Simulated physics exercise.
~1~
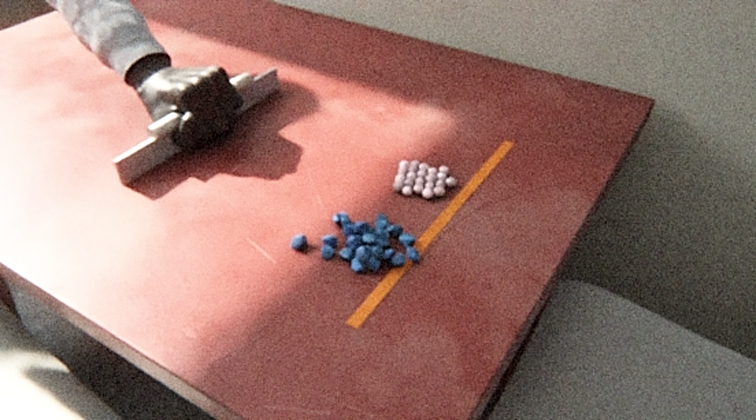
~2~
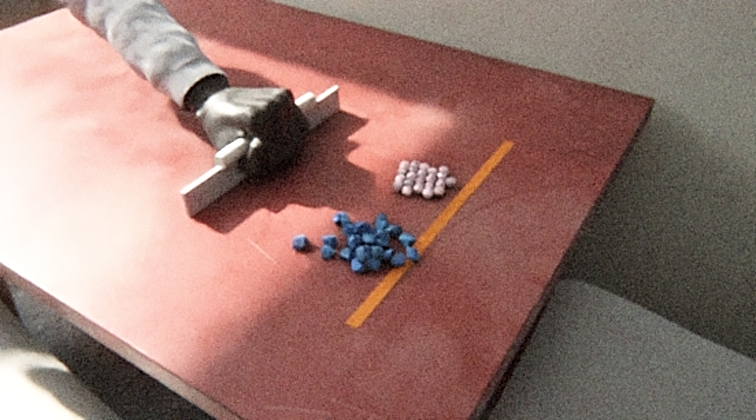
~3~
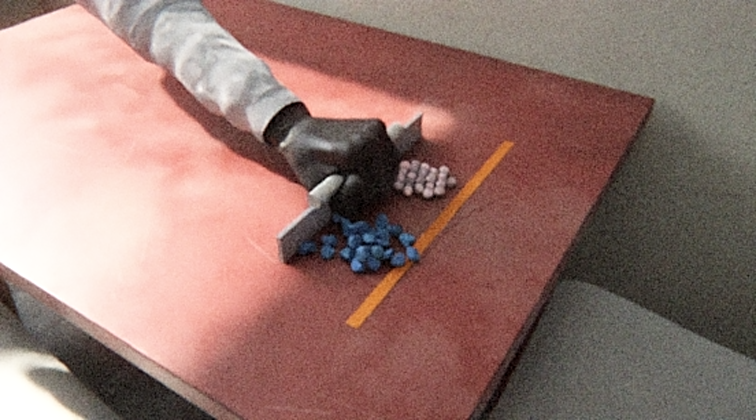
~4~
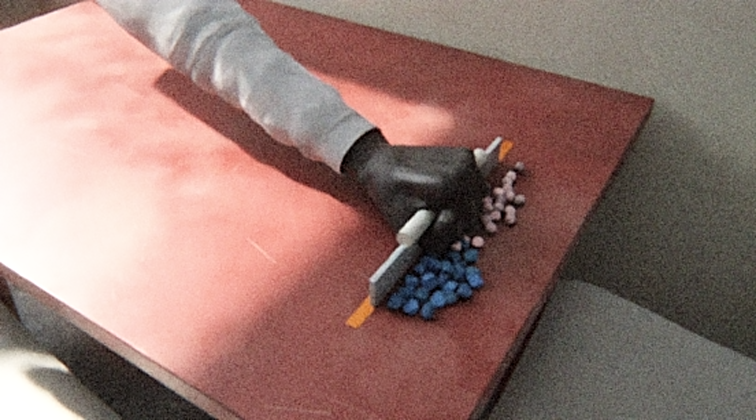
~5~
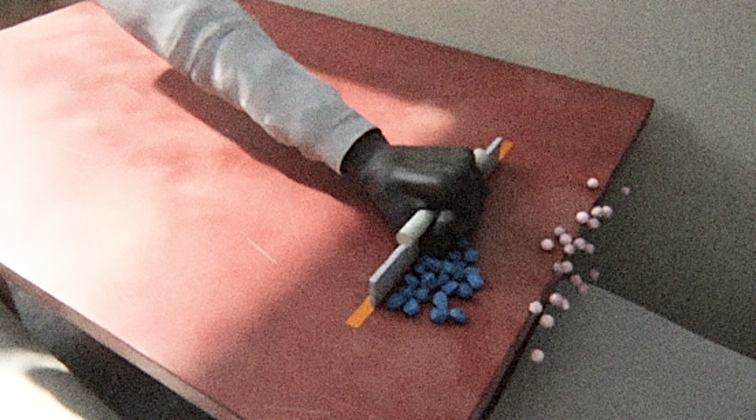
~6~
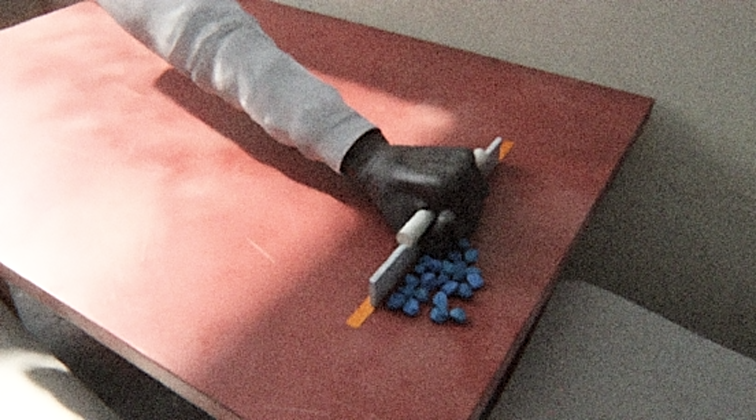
On a reddish tabletop, partly in shadow, a dark-gloved hand in a grey sleeve holds a pale scraper behind two small groups, a cluster of blue lumps and a neat patch of pale pink balls. The hand sweeps the scraper to the right, toward a strip of orange tape. It reaches the little things and pushes both groups ahead of it, then halts on the tape. The blue lumps stay bunched just past the blade, while the pink balls roll on, scatter and spill over the table's edge. At the end the scraper rests on the tape, with only the blue pieces left on the table.
